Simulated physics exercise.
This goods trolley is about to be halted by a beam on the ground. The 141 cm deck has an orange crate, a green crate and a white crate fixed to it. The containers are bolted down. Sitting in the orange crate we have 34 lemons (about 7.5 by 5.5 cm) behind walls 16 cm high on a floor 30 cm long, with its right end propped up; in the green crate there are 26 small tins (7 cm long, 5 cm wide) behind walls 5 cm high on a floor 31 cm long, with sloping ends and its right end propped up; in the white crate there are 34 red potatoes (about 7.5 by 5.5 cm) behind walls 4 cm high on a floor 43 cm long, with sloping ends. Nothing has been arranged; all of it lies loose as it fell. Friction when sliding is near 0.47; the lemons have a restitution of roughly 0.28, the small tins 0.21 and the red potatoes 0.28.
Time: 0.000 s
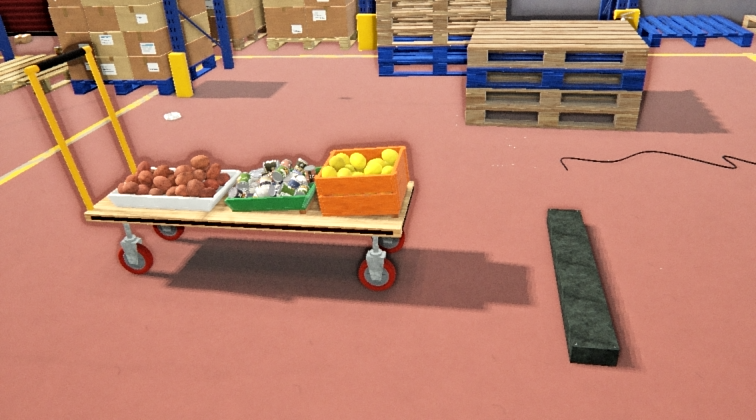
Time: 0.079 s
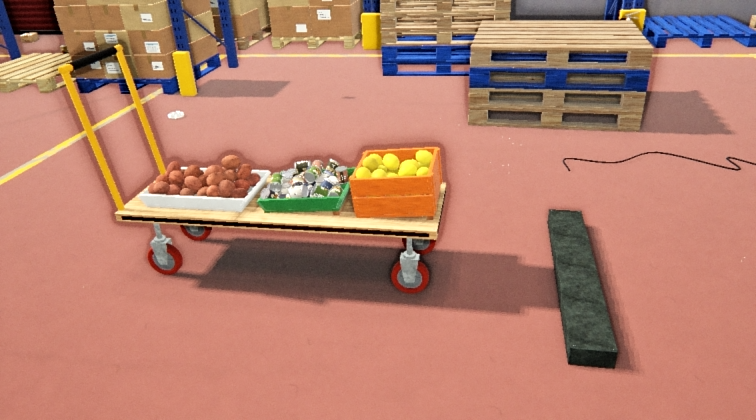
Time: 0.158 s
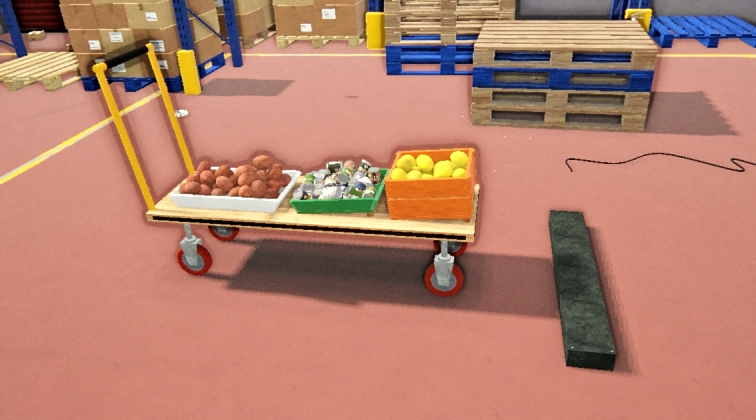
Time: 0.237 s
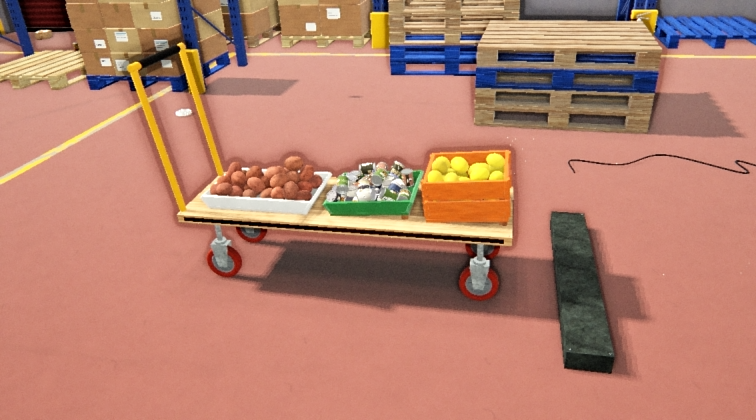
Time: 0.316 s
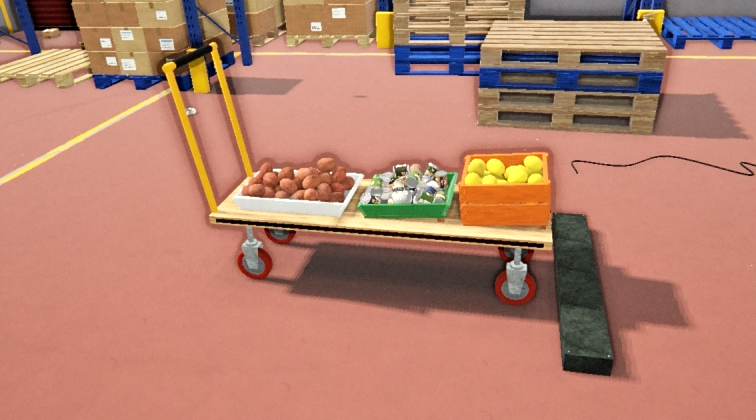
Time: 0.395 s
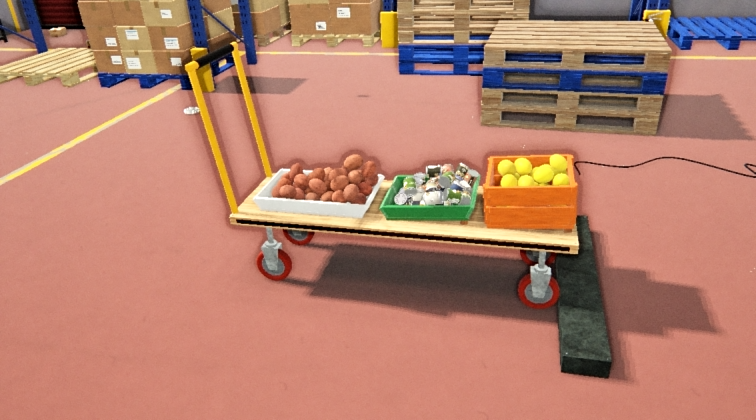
A goods trolley carrying red potatoes, small tins and lemons in open crates rolling right across a warehouse floor to a dark beam.
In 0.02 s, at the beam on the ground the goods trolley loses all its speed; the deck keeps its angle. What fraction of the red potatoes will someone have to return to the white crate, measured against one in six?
More than one in six of them.
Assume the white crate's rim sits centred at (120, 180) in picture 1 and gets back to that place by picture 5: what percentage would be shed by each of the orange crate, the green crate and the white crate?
Orange crate 10 %, green crate 40 %, white crate 50 %.
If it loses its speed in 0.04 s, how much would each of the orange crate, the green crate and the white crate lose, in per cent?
Result - orange crate: 0 percent, green crate: 30 percent, white crate: 30 percent.
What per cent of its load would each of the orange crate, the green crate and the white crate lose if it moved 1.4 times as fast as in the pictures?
In that case orange crate 10, green crate 40, white crate 50 per cent.
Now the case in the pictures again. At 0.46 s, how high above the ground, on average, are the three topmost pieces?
56 cm.
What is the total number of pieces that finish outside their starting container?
Roughly 16 pieces.
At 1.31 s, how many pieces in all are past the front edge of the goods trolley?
Approx. 0 pieces ahead of the front edge.
After 0.46 s, 0 of 34 out of the orange crate, 0 of 26 out of the green crate and 2 of 34 out of the white crate.
After 0.58 s, 0 of 34 out of the orange crate, 4 of 26 out of the green crate and 7 of 34 out of the white crate.
After 0.81 s, 0 of 34 out of the orange crate, 5 of 26 out of the green crate and 10 of 34 out of the white crate.
Final count (at 1.31 s), 0 of 34 out of the orange crate, 6 of 26 out of the green crate and 10 of 34 out of the white crate. Asked share, 10 of 34, 29 per cent.
